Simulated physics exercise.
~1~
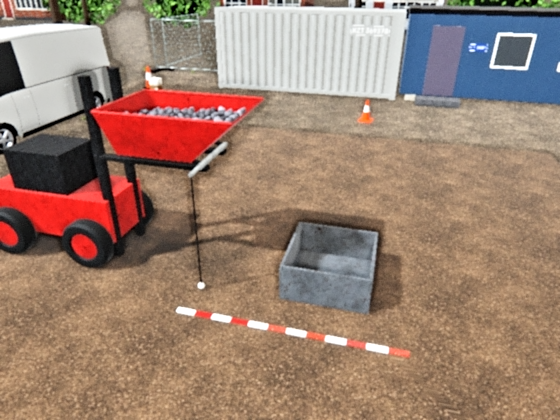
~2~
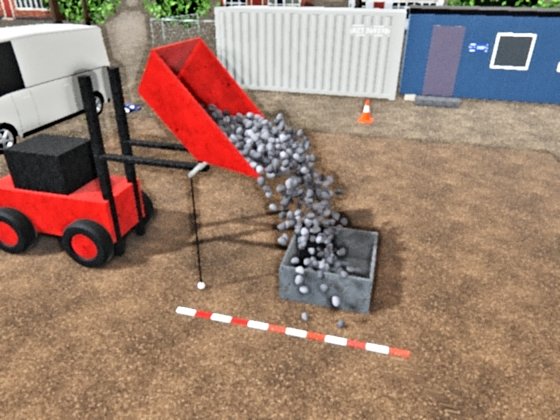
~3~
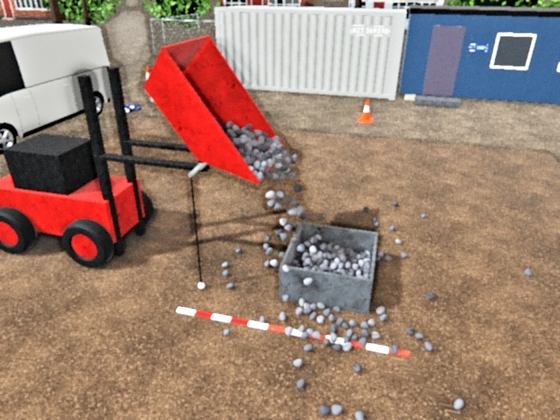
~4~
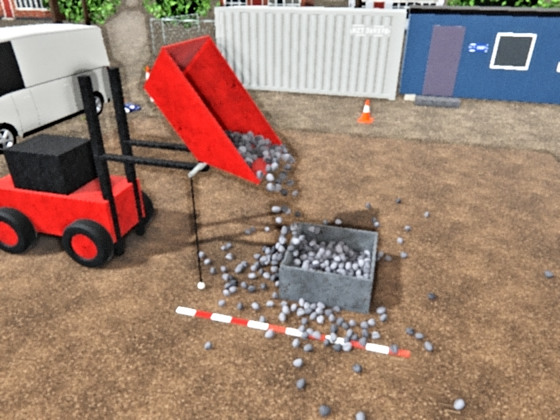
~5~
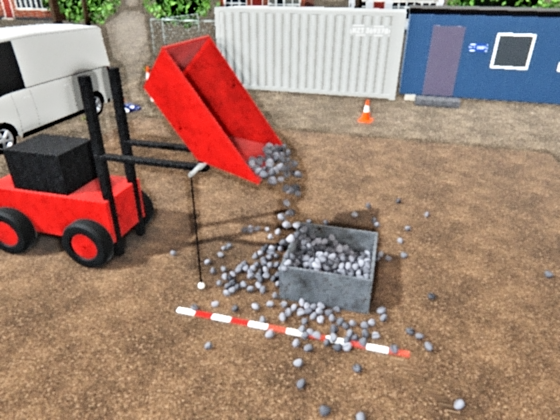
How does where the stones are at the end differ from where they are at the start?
At the start the stones are all up in the level red skip. By the end most are lower and to the right, in the grey bin and scattered on the ground around it, with some still at the lip of the tilted skip.
A red forklift tips its skip, pouring grey stones into a bin and onto the ground.
